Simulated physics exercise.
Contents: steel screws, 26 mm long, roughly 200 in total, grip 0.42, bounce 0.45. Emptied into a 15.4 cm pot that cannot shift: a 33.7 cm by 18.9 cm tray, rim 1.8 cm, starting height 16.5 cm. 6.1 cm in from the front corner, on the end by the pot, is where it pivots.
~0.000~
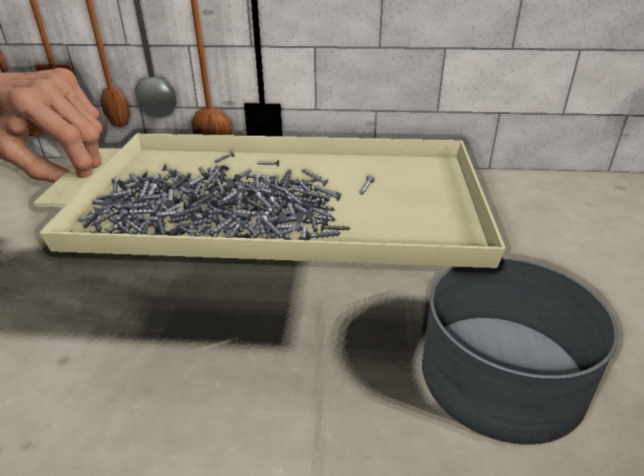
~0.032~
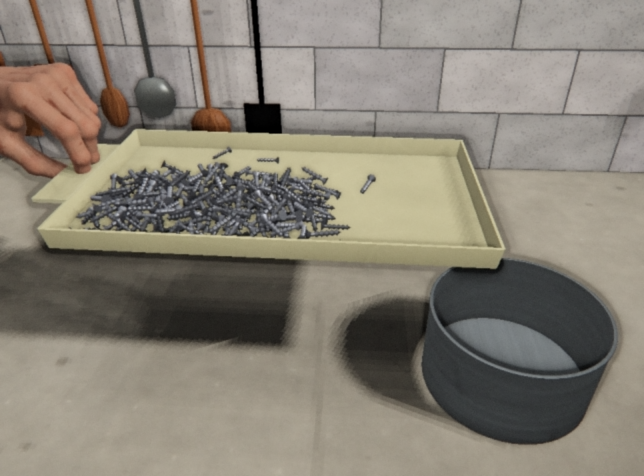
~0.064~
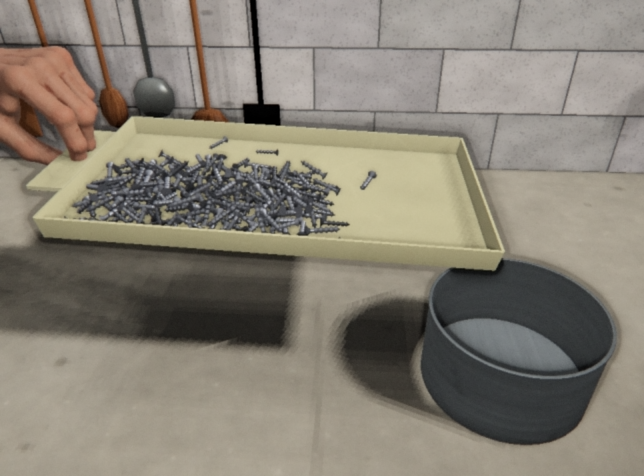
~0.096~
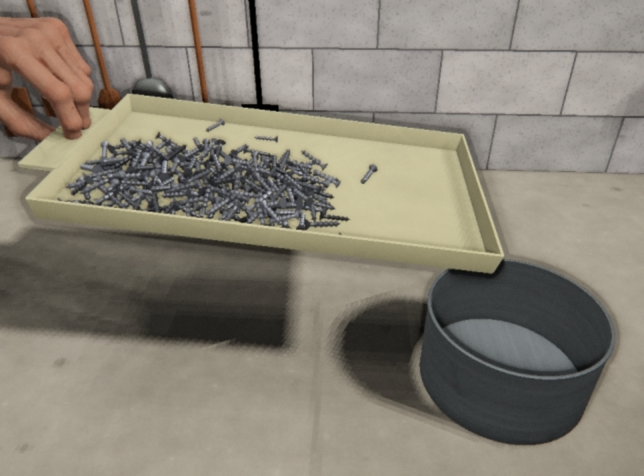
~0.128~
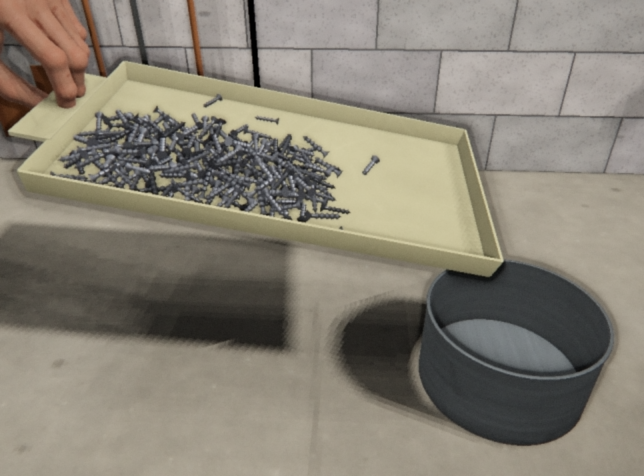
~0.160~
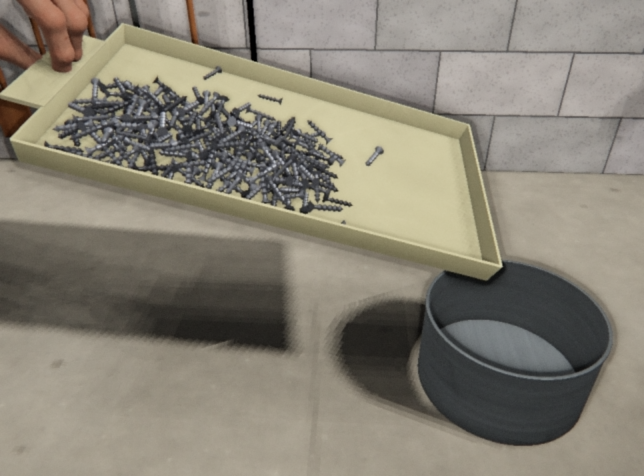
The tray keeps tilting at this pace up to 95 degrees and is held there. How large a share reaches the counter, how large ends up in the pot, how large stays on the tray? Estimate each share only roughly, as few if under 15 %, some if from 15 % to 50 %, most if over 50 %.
Roughly: Counter most, pot some, left on the tray few.
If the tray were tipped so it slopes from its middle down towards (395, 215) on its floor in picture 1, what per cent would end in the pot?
That would be close to 60 per cent.
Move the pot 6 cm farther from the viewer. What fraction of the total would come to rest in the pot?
With that change it comes to something like 0 in a hundred.
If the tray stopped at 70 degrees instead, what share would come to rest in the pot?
25 percent.
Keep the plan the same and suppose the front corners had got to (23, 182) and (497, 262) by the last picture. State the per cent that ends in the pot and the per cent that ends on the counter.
Per cent by place - pot 50, counter 50.
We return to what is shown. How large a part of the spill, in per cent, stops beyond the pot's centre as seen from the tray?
About 80 per cent.
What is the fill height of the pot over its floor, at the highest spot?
My guess is around 2.0 centimetres.
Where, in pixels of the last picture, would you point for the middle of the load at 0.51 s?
Near (465, 203).
After 0.37 s, tilt 59 degrees; the tray holds 100 %, the pot 0 %.
Then, at 0.51 s, tilt 85 degrees; the tray holds 95 %, the pot 0 %.
After 0.77 s, tilt 95 degrees; the tray holds 0 %, the pot 35 %.
In the end, at 1.6 s, counter 65 %, pot 35 %, tray 0 %.
